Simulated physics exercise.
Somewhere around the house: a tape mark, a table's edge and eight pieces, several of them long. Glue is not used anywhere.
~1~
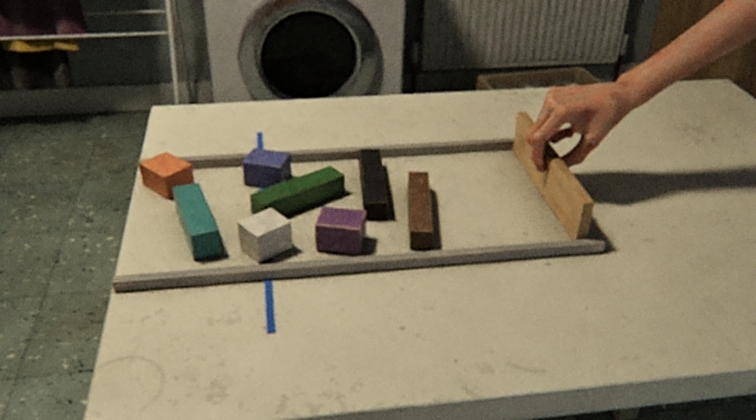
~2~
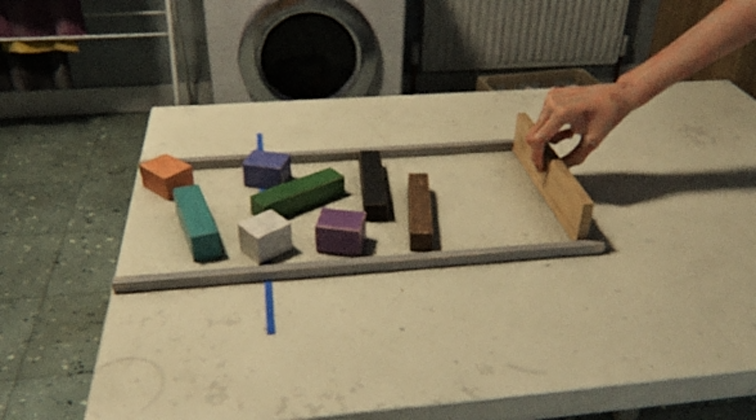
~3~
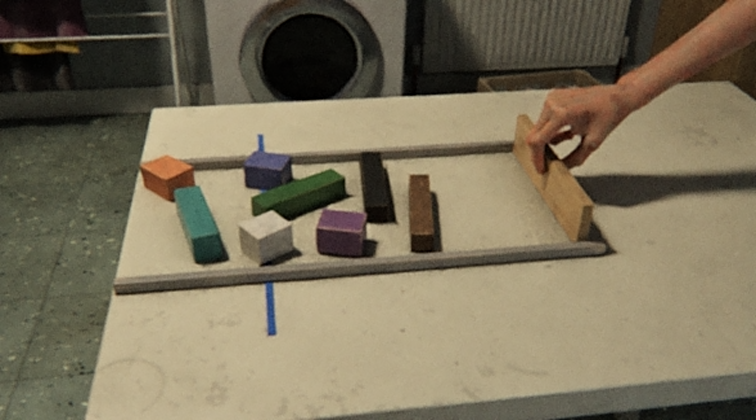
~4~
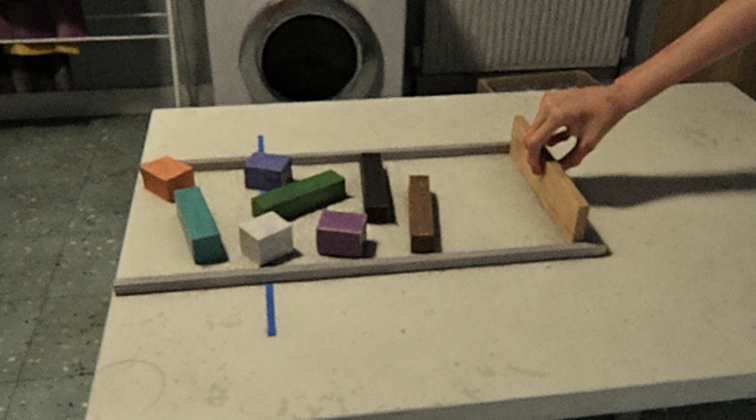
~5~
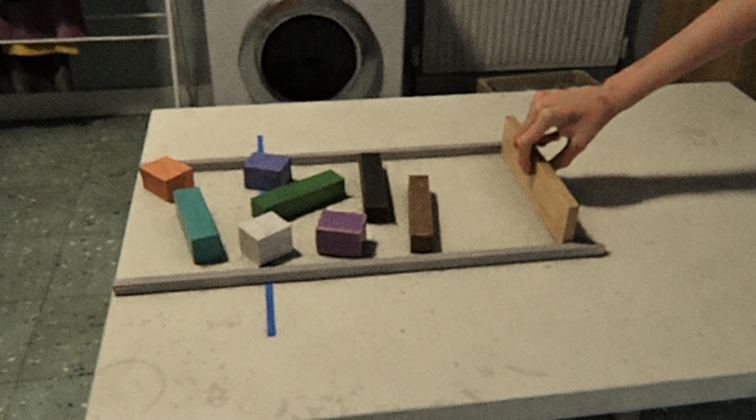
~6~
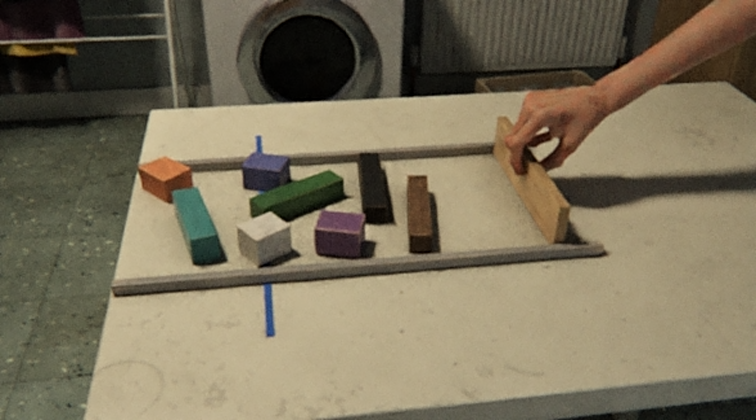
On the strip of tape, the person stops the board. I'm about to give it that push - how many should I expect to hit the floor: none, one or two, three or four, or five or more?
Expect none.
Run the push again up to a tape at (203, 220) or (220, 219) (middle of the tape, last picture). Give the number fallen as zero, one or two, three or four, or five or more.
In that order: 3 or 4; one or two.
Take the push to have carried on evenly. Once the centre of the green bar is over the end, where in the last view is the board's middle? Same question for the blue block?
The middle is at (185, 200) when it's the green bar, and at (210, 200) when it's the blue block.
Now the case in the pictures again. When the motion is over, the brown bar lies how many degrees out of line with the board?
About 0°.
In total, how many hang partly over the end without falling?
The count is 2.
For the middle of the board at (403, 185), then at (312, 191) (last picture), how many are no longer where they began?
Counts: 2 and 7.
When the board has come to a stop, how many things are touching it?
My count gives 2.
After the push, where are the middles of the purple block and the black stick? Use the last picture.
The purple block ends up near (218, 245), and the black stick near (233, 191).
Soon after, none off yet; orange block at rest near (166, 179); turquoise bar at rest near (195, 224); white block at rest near (264, 239).
Then, none off yet; orange block at rest near (166, 179); turquoise bar at rest near (195, 224); white block moving near (256, 239).
At rest, the number that fall off is zero.
